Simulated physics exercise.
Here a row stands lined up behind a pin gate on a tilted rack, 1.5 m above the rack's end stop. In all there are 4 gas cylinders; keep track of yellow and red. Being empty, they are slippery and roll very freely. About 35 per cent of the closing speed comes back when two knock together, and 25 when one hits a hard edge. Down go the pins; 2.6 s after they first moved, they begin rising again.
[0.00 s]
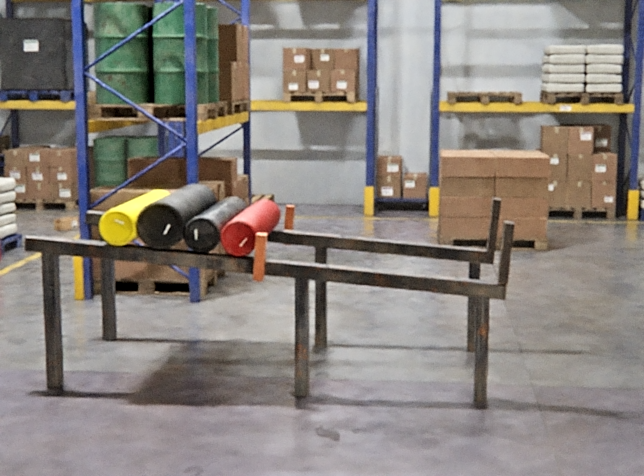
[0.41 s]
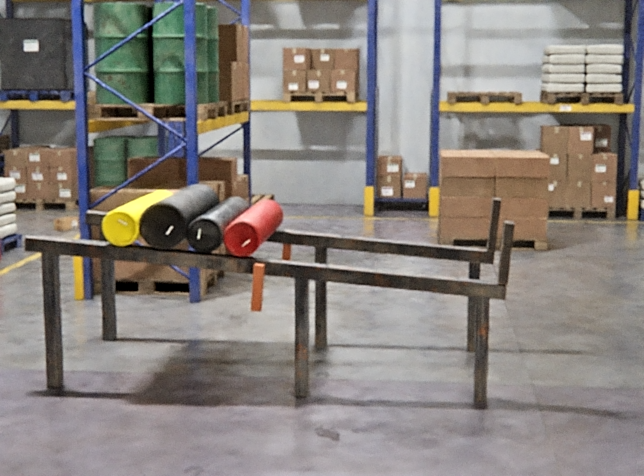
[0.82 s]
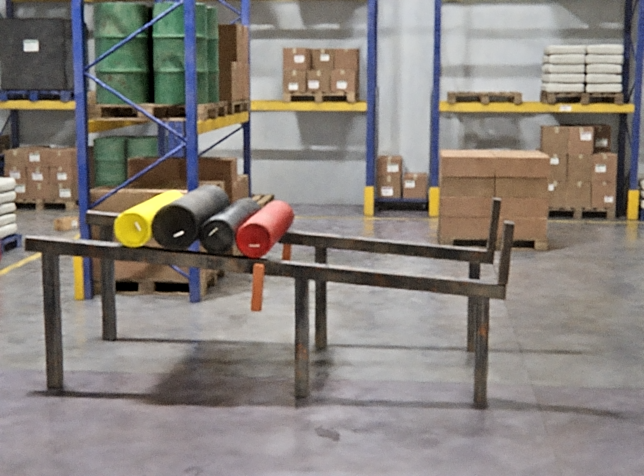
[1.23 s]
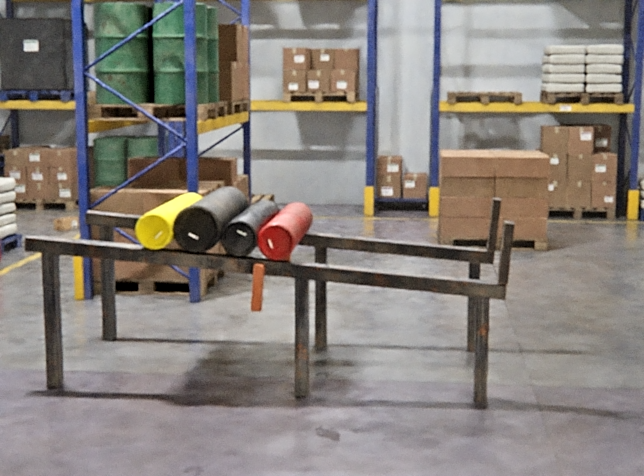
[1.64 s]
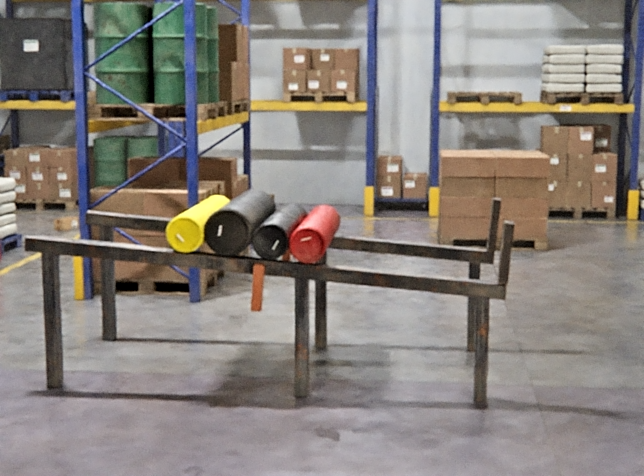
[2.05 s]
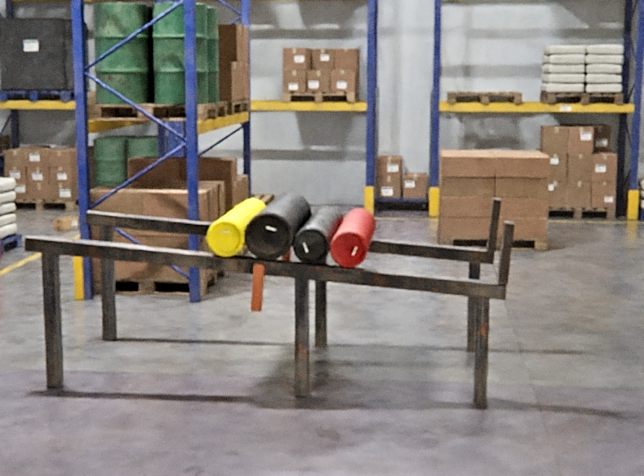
The footage shows four cylinders, one yellow, two black and one red, lined up behind raised orange pins on a slightly sloping metal rack; the pins drop and the row rolls together to the right, red leading and yellow last.
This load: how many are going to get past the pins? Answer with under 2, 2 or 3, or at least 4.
I would say at least 4.
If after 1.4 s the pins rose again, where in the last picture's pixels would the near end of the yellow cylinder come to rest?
It would finish close to (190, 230) in the last picture.
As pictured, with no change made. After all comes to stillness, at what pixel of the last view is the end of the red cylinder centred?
I'd say somewhere close to (480, 263).
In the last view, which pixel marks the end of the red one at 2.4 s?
Near (392, 255).
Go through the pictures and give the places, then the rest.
The first picture shows yellow (117, 227), red (238, 239); pins up; the rack falls 5°.
The second picture shows yellow (120, 228), red (241, 240); pins down.
The third picture shows yellow (132, 229), red (253, 241); pins down; the first has rolled 10 cm.
The fourth picture shows yellow (154, 231), red (275, 243); pins down; the first has rolled 25 cm.
The fifth picture shows yellow (185, 234), red (307, 246); pins down; the first has rolled 45 cm.
The sixth picture shows yellow (225, 238), red (348, 250); pins down; the first has rolled 70 cm.
Then, 2.3 s in, yellow is on the rails, 5 cm above the pins, rolling right; red is on the rails, 70 cm below the pins, rolling right; 3 through so far.
Then, 2.4 s in, yellow is on the rails, 5 cm below the pins, rolling right; red is on the rails, 80 cm below the pins, rolling right; 4 through so far.
Then, 2.5 s in, yellow is on the rails, 10 cm below the pins, rolling right; red is on the rails, 90 cm below the pins, rolling right; 4 through so far.
Then, 2.6 s in, yellow is on the rails, 20 cm below the pins, rolling right; red is on the rails, 95 cm below the pins, rolling right; 4 through so far.
In the end (3.7 s), yellow is on the rails, 60 cm below the pins; red is on the rails, 135 cm below the pins; 4 through so far.
